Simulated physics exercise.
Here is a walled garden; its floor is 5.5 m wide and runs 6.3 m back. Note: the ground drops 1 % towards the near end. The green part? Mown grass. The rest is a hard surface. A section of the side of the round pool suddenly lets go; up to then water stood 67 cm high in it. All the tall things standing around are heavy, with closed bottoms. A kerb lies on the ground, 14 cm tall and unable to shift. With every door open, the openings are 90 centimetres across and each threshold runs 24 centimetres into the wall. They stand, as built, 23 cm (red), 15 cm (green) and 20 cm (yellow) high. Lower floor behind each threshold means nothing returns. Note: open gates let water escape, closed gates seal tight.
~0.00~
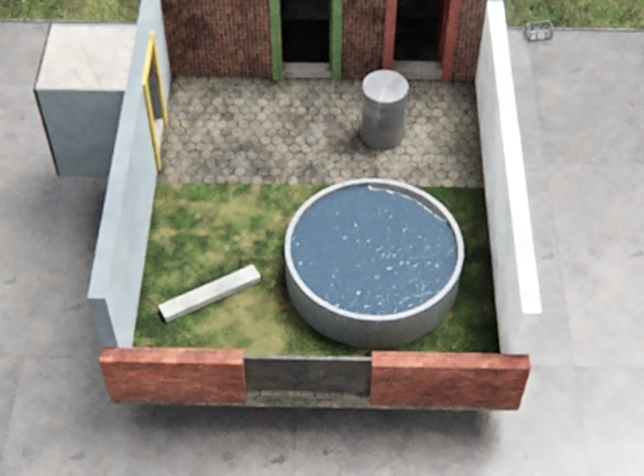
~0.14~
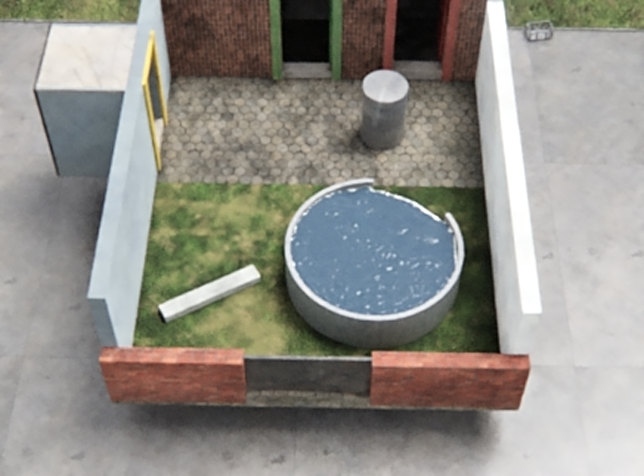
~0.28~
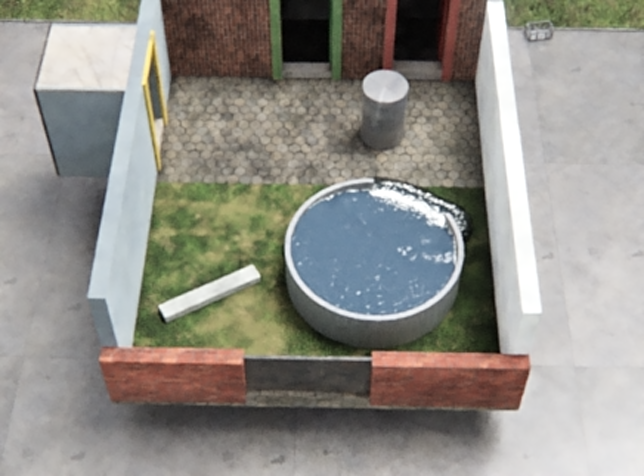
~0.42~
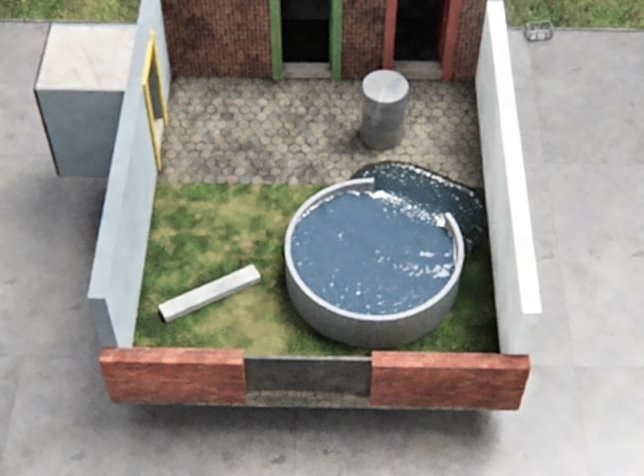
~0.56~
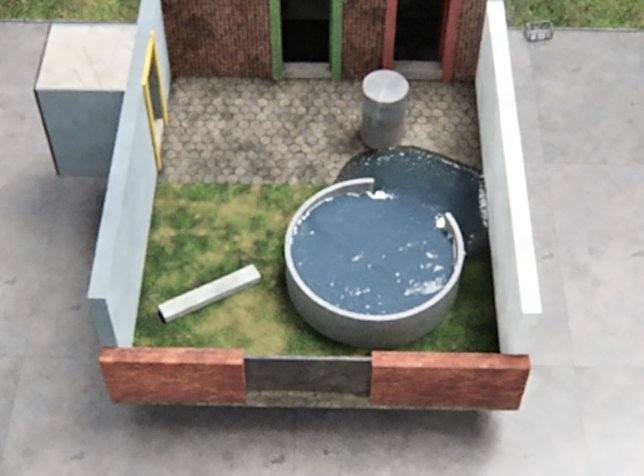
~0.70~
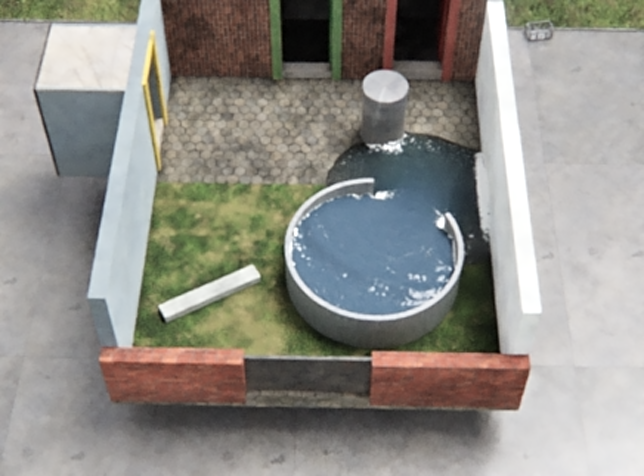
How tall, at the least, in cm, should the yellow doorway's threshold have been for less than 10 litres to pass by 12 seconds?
I would say 19 cm.
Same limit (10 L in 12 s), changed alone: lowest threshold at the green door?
The green one would have to be about 7.0 cm high.
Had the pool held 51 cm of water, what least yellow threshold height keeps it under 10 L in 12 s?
Roughly 13.5 centimetres would do it.
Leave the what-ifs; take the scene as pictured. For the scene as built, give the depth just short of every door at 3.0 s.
Door depths (cm): Red = 36, green = 8, yellow = 0.
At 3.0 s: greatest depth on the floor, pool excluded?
I'd put it near 36 cm.
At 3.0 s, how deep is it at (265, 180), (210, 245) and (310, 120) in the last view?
In that order: 2, 0 and 7 cm.
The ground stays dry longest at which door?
Yellow door.
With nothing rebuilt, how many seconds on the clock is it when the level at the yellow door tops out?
4.0 s.
After 1.4 s water covers 25 % of the floor, deepest (38 cm) near (481, 195); it has not reached the yellow door.
After 3.0 s water covers 50 % of the floor, deepest (36 cm) near (473, 109); it has not reached the yellow door.
After 12.0 s water covers 95 % of the floor, deepest (16 cm) near (128, 378); 10 cm at the yellow door, 8 litres in over its 20 cm threshold.
At the yellow door as built, the water arrived by 3.7 s and peaked near 24 cm at 4.2 s.
Run again over the same 12 s with other heights there, 22 litres in over 17 cm, 2 litres over 23.5 cm. The limit of 10 litres is kept from about 19 cm up.
